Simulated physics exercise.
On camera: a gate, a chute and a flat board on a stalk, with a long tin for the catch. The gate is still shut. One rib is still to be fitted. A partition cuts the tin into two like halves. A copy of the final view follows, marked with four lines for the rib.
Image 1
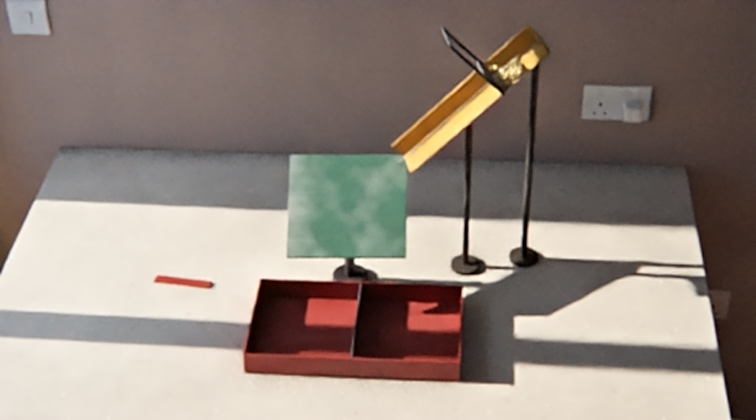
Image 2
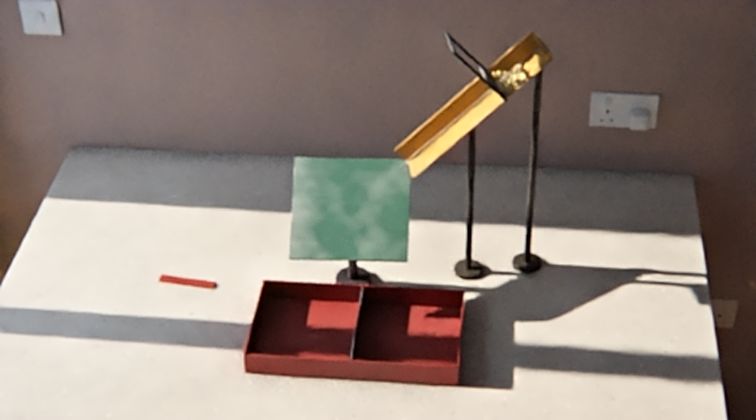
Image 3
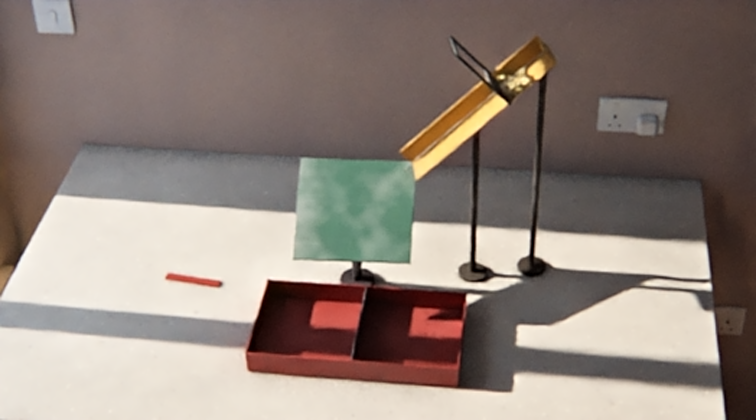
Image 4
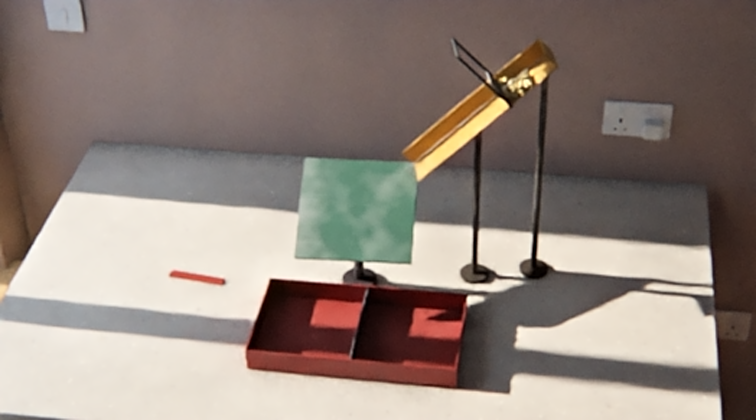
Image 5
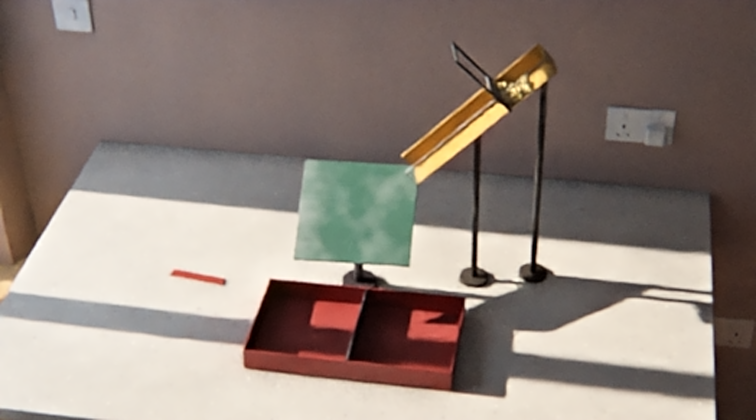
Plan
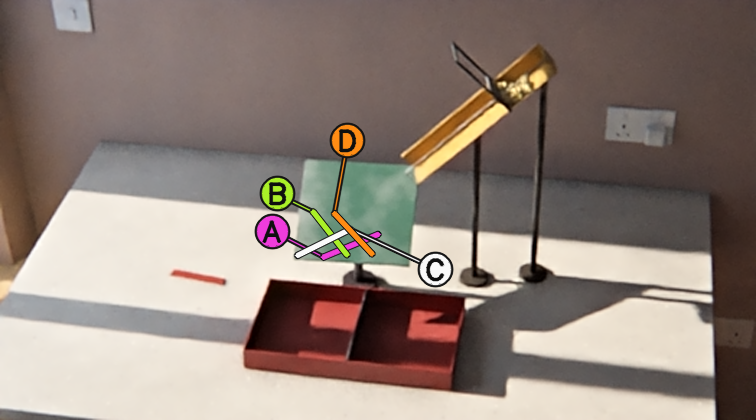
Sunlit white tabletop with a raised yellow chute, green board and divided red tin all staying still as the view drifts slightly.
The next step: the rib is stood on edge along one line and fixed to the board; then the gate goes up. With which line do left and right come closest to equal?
The answer is line B.
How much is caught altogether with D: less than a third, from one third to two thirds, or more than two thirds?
Line D gives more than two thirds.
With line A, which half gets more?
Left.
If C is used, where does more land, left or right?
More lands on the left.
On the marked copy, line A from (378, 234) to (323, 257); line B from (313, 211) to (347, 254); line C from (350, 229) to (297, 255); line D from (334, 213) to (372, 253).
If A is chosen, of what is caught, nearly all in the left half, a small part in the right.
If B is chosen, of what is caught, about half in the left half, about half in the right.
If C is chosen, of what is caught, most in the left half, a small part in the right.
If D is chosen, of what is caught, a small part in the left half, most in the right.
